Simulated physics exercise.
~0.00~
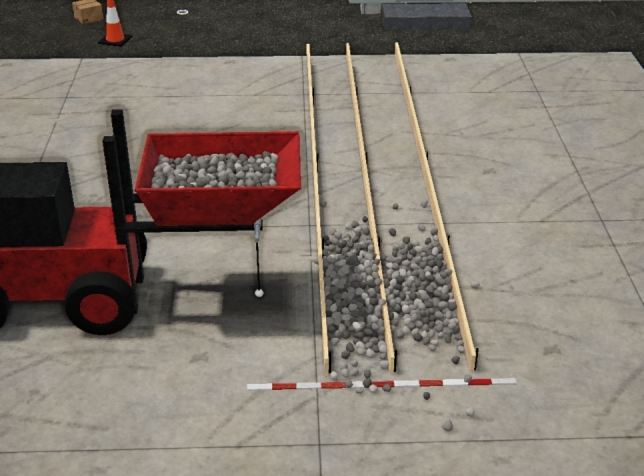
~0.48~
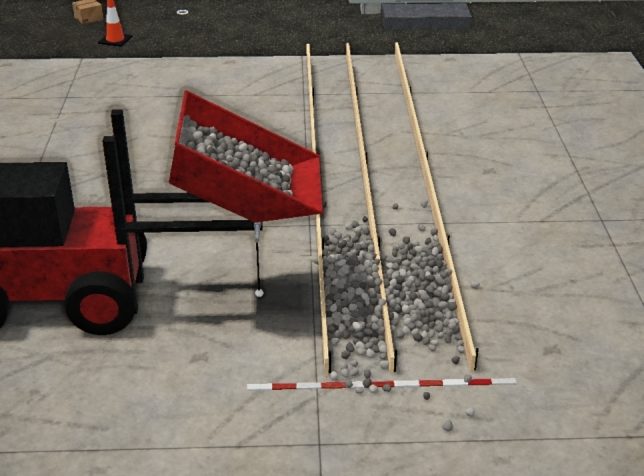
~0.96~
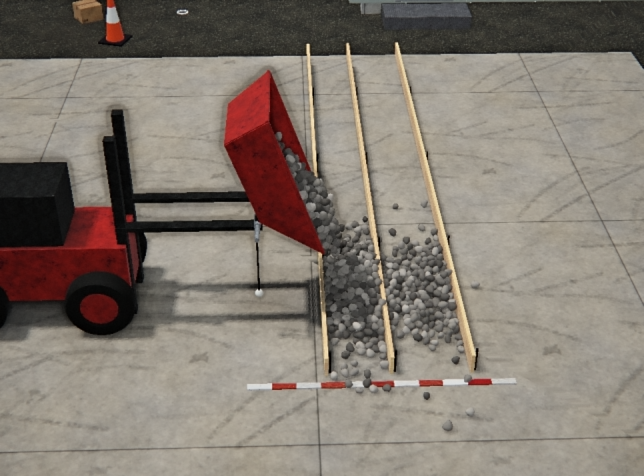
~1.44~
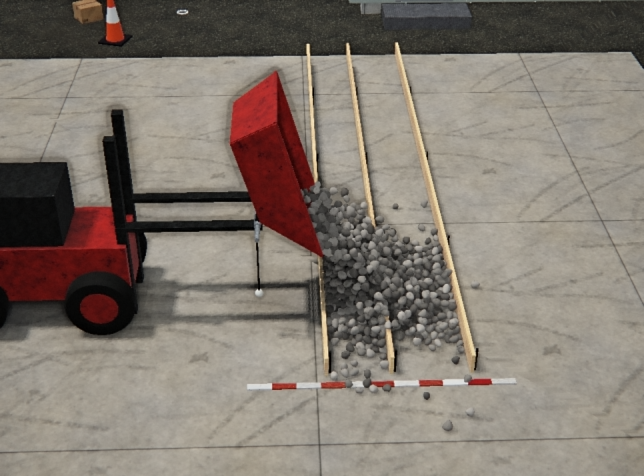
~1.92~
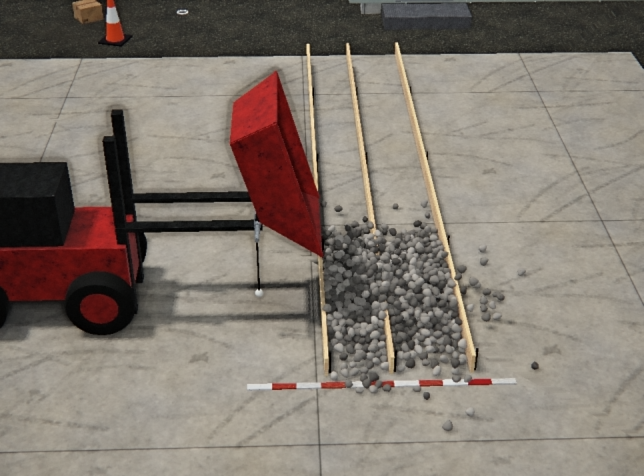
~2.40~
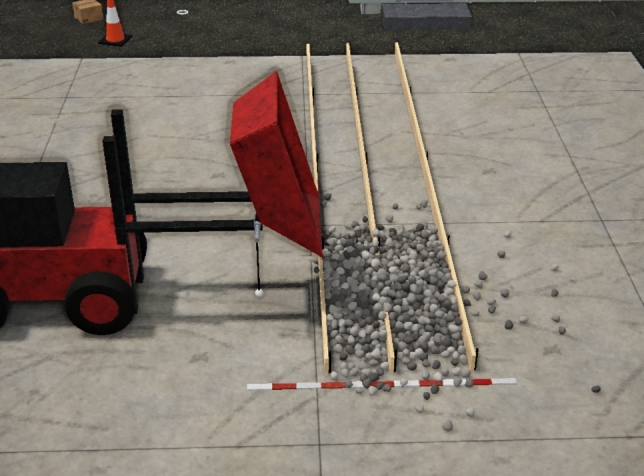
On a concrete yard, a red forklift tips its skip, spilling grey stones across both planked bays.
